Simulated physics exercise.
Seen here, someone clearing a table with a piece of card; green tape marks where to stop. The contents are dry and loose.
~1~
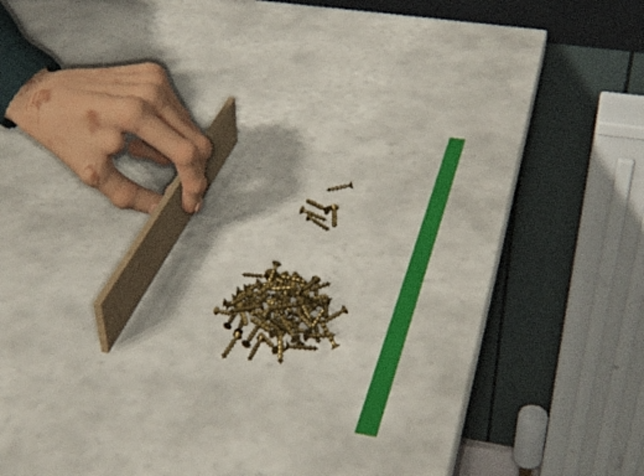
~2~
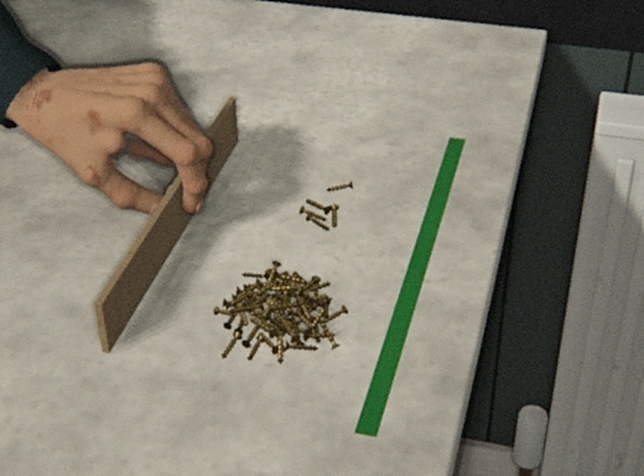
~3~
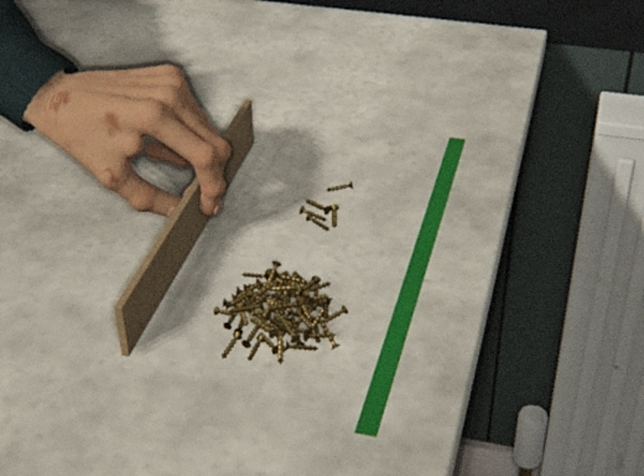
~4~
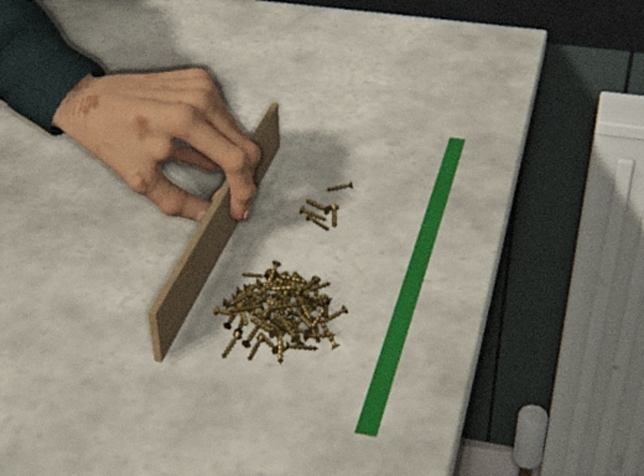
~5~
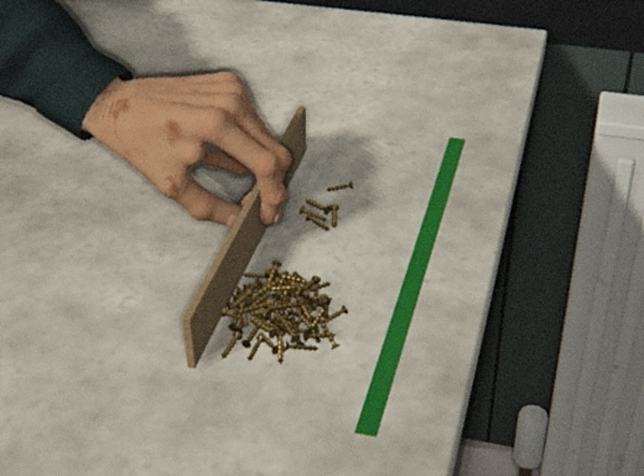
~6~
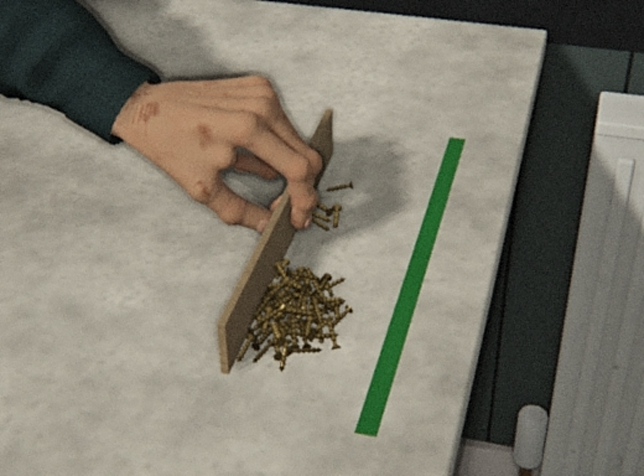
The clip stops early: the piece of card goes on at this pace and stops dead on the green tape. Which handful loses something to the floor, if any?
The front handful loses pieces over the edge and the back handful stays on top.
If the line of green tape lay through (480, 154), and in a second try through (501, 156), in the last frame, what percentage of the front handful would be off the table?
In turn 60 and 100 in a hundred.
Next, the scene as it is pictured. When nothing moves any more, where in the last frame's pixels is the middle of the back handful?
Roughly at (454, 229).
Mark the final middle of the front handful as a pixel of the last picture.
At about (439, 335).
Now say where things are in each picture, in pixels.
In the first frame, piece of card near (113, 308), at rest; green tape near (454, 150), about a palm's width from the edge; edge at (492, 282); front handful near (282, 313), many brass screws; back handful near (314, 215), a few brass screws.
In the second frame, piece of card near (113, 308), at rest; back handful near (314, 215).
In the third frame, piece of card near (133, 311); front handful near (282, 313).
In the fourth frame, piece of card near (166, 317); back handful near (314, 215).
In the fifth frame, piece of card near (199, 323); front handful near (282, 313).
In the sixth frame, piece of card near (232, 328); green tape near (454, 150); edge at (492, 282); front handful near (293, 312), the bulk pushed along; back handful near (319, 216).
Then, 0.38 s on from there, piece of card still moving, near (361, 214); front handful all on the table, its front near (415, 326); back handful all on the table, its front near (389, 217).
Then, 0.77 s on from there, piece of card stopped at the green tape; front handful a little over the edge; back handful all on the table, its front near (461, 227).
Then, 1.05 s on from there, piece of card stopped at the green tape; front handful a little over the edge; back handful all on the table, its front near (476, 232).
In the end, piece of card stopped at the green tape; front handful a little over the edge; back handful all on the table, its front near (476, 232).
